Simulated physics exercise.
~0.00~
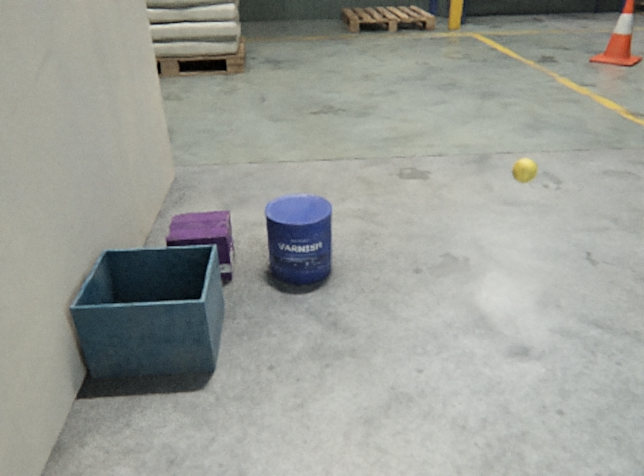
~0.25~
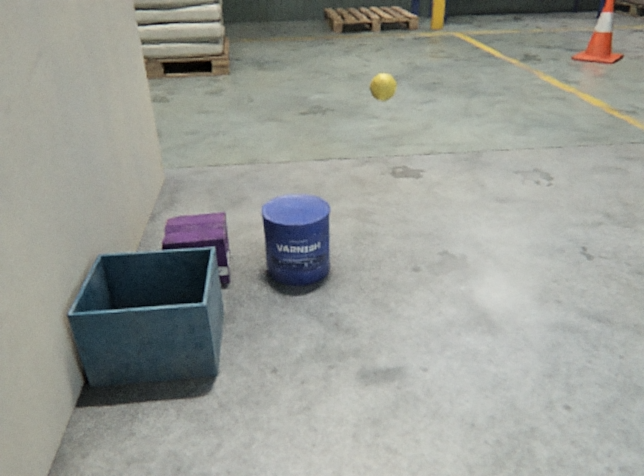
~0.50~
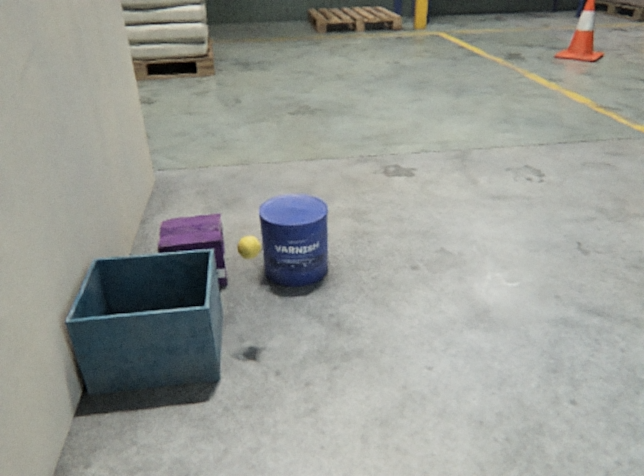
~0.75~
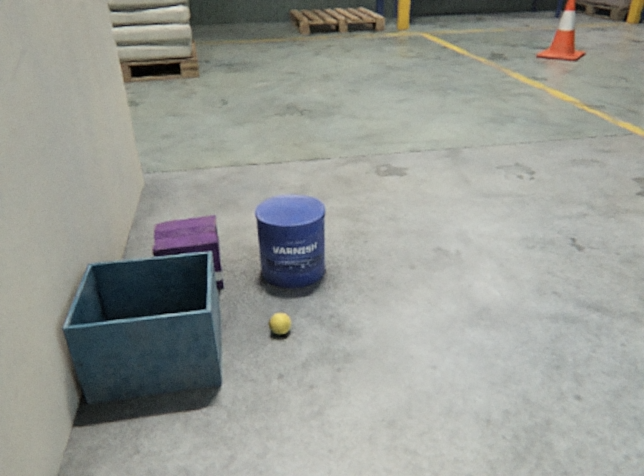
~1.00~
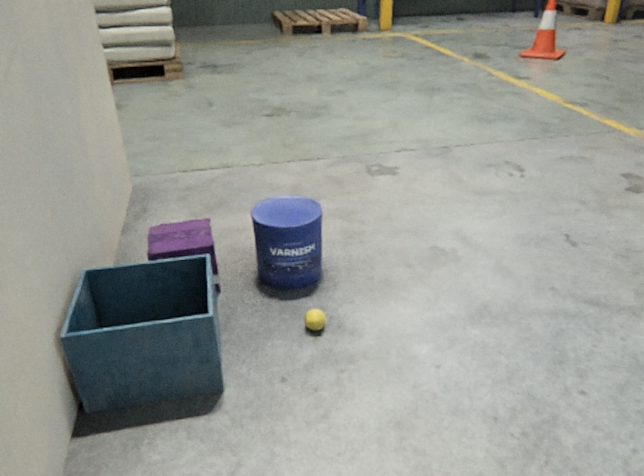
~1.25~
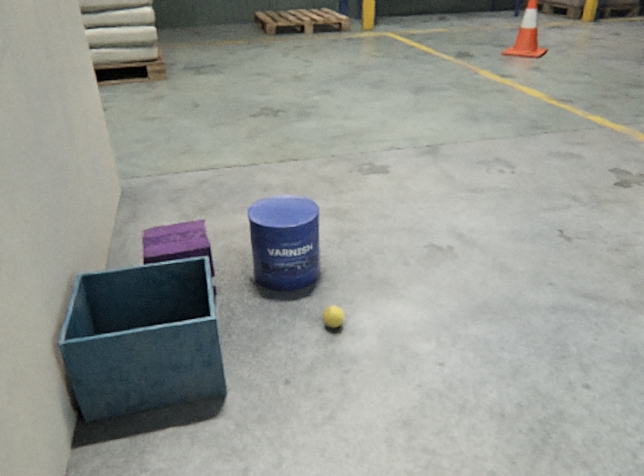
An open teal box sat on a concrete floor near a purple parcel and a blue pail as a yellow lemon flew in from the right, dropped beside the pail, landed outside the box, and moved a little way right before ending up on the floor.
